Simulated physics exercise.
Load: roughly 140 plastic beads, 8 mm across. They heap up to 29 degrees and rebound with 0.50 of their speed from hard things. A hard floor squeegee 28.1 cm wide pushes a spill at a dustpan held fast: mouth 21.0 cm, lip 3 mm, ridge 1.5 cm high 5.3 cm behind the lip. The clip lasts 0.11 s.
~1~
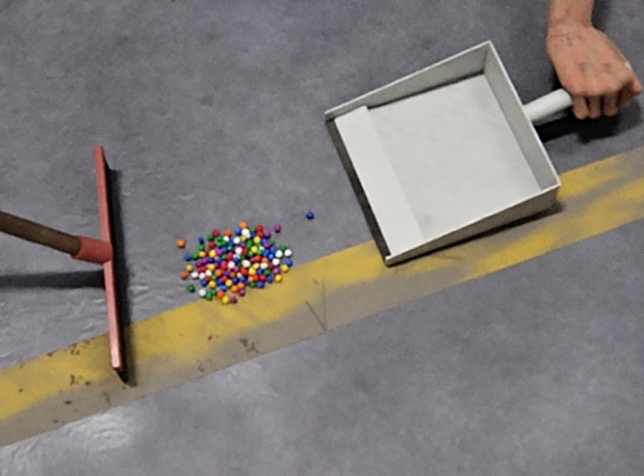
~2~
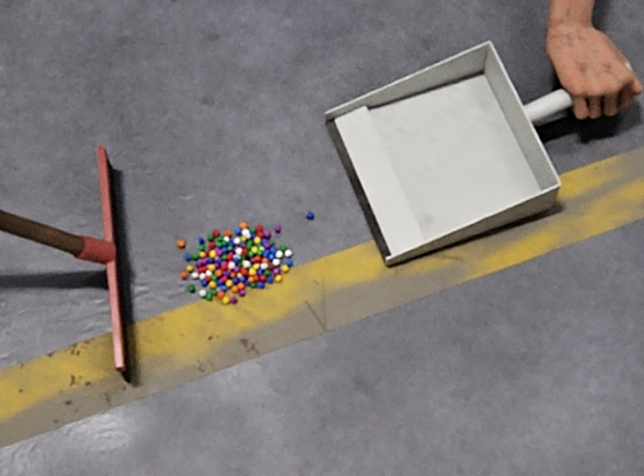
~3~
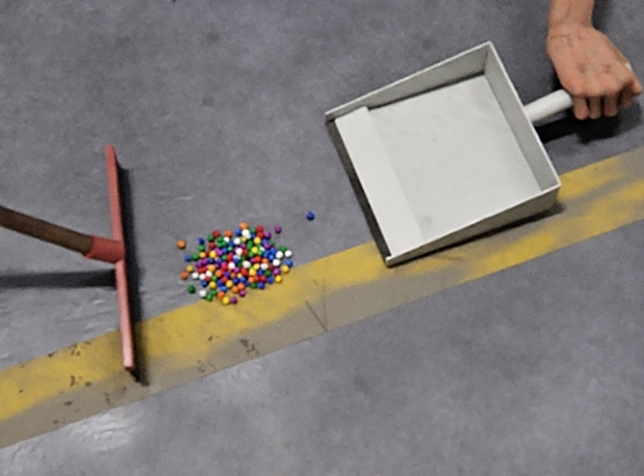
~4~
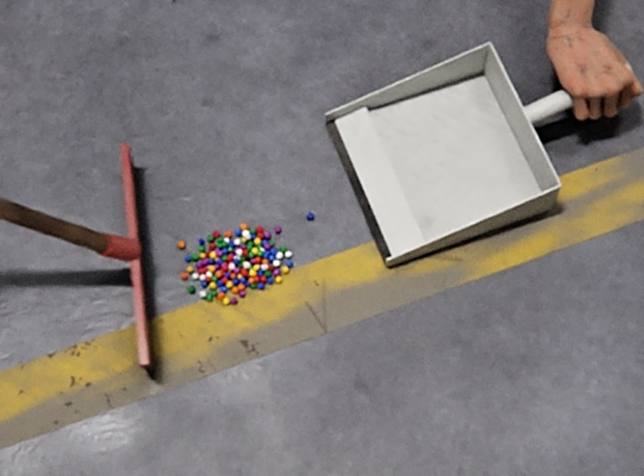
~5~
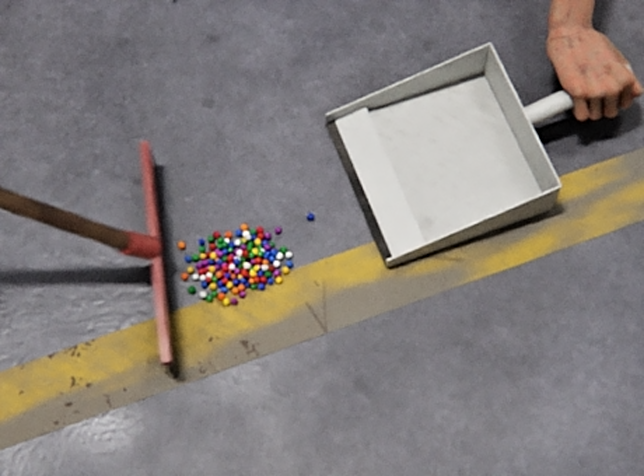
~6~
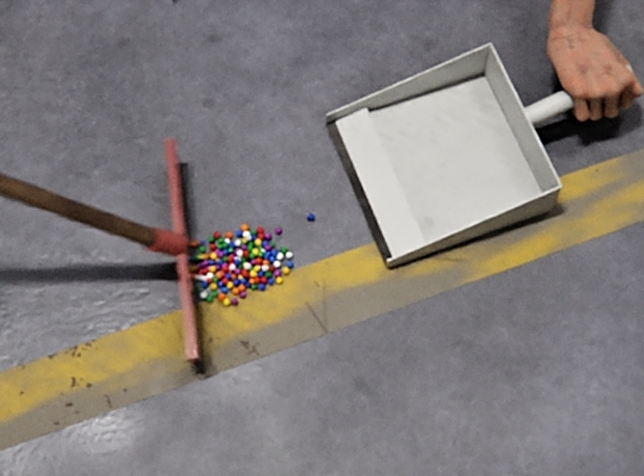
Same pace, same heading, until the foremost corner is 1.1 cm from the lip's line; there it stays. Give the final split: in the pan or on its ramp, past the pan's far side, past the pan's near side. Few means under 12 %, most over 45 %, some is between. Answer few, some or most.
In the pan or on its ramp: Some; past the pan's far side: Few; past the pan's near side: Some.
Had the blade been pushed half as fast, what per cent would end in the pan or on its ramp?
Then about 10 per cent.
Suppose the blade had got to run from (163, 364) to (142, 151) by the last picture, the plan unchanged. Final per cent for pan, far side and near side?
Pan 15, far 0, near 35.
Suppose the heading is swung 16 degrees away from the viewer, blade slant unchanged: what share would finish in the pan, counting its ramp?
Then about 30 per cent.
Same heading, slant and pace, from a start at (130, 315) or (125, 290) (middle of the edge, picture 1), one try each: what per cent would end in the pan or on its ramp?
Some 30 and 25 per cent.
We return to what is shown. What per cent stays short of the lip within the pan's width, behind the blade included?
Some 35 per cent.
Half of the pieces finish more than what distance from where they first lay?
About 26 cm.
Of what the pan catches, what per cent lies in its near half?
Some 80 per cent.
Then, 0.08 s after the last picture, middle of the blade 12 cm from the lip; 0 % over the lip, far side 0 %, near side 15 %.
Then, 0.14 s after the last picture, middle of the blade 6 cm from the lip; 0 % over the lip, far side 0 %, near side 25 %.
Then, 0.34 s after the last picture, middle of the blade 4 cm from the lip; 45 % over the lip, far side 0 %, near side 30 %.
In the end, pan 35 %, far side 0 %, near side 30 %, in front of the lip or behind the blade 35 %.
